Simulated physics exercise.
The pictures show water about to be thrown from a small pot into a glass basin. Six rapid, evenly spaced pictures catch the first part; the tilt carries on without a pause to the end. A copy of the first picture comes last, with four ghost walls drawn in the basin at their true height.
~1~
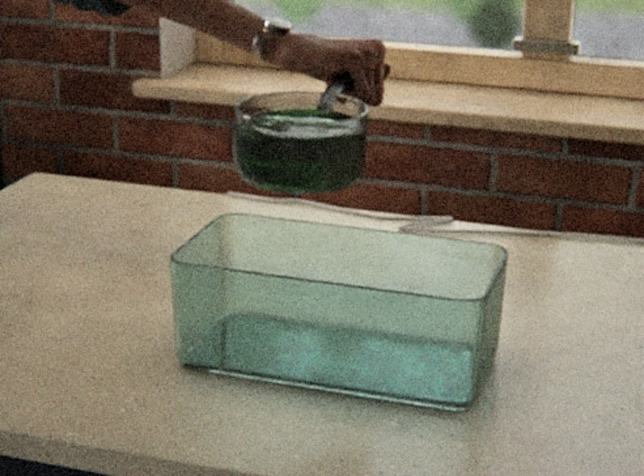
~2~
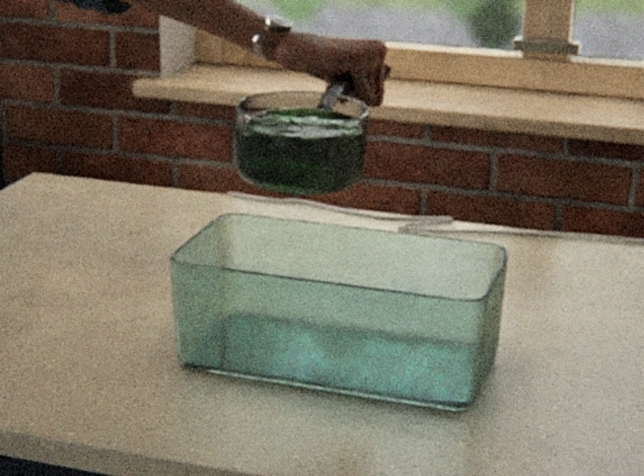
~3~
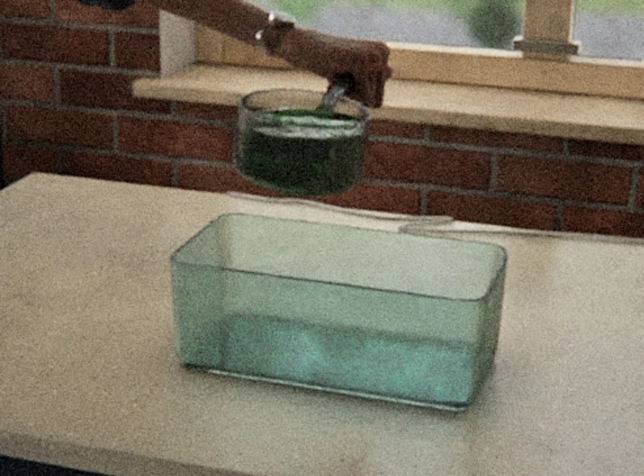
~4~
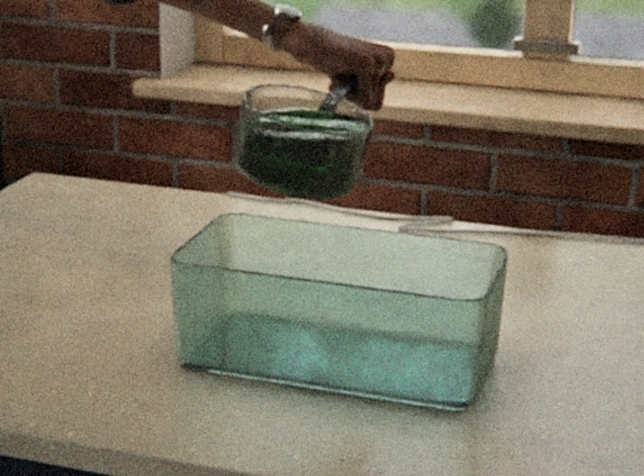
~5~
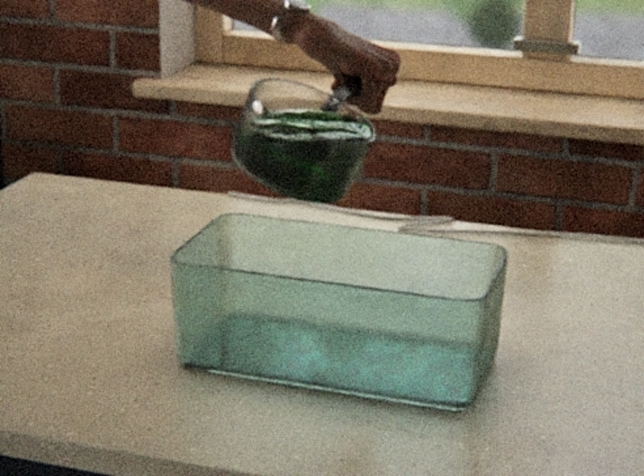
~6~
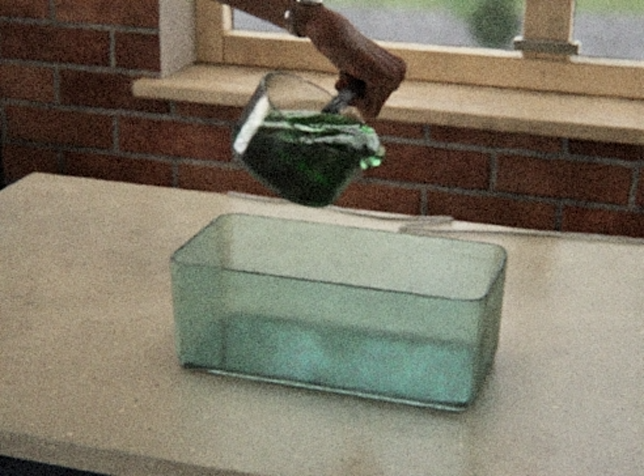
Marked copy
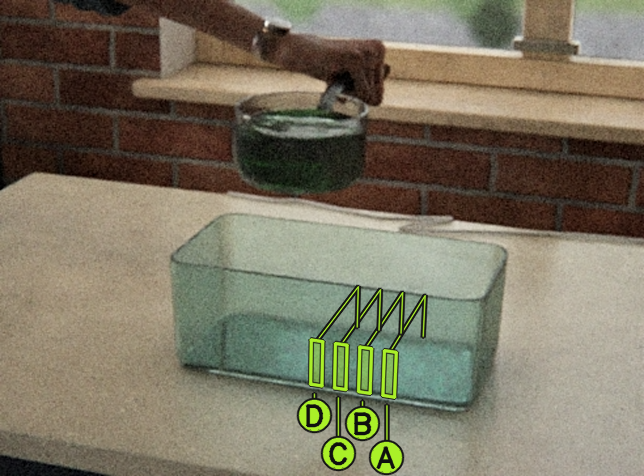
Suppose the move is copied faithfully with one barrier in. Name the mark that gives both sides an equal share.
Go for A.
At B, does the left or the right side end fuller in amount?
The right side.
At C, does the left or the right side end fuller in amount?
The right one.
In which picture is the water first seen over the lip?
In picture 6.
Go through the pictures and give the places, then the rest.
Upright, lip at (363, 112); basin from (178, 362) to (476, 408); nothing has left yet, in the first frame.
Upright, lip at (363, 113); nothing has left yet, in the second frame.
Tipped about 6°, lip at (366, 118); nothing has left yet, in the third frame.
Tipped about 13°, lip at (368, 127); nothing has left yet, in the fourth frame.
Tipped about 22°, lip at (370, 138); nothing has left yet, in the fifth frame.
Tipped about 32°, lip at (370, 151); water is over the lip, down to (375, 160), in the sixth frame.
On the marked copy, A at (386, 405); B at (362, 401); C at (338, 397); D at (314, 393).
For place A, about 48 % ends left of the wall and 51 % right of it.
For place B, about 27 % ends left of the wall and 72 % right of it.
For place C, about 10 % ends left of the wall and 89 % right of it.
For place D, about 3 % ends left of the wall and 96 % right of it.
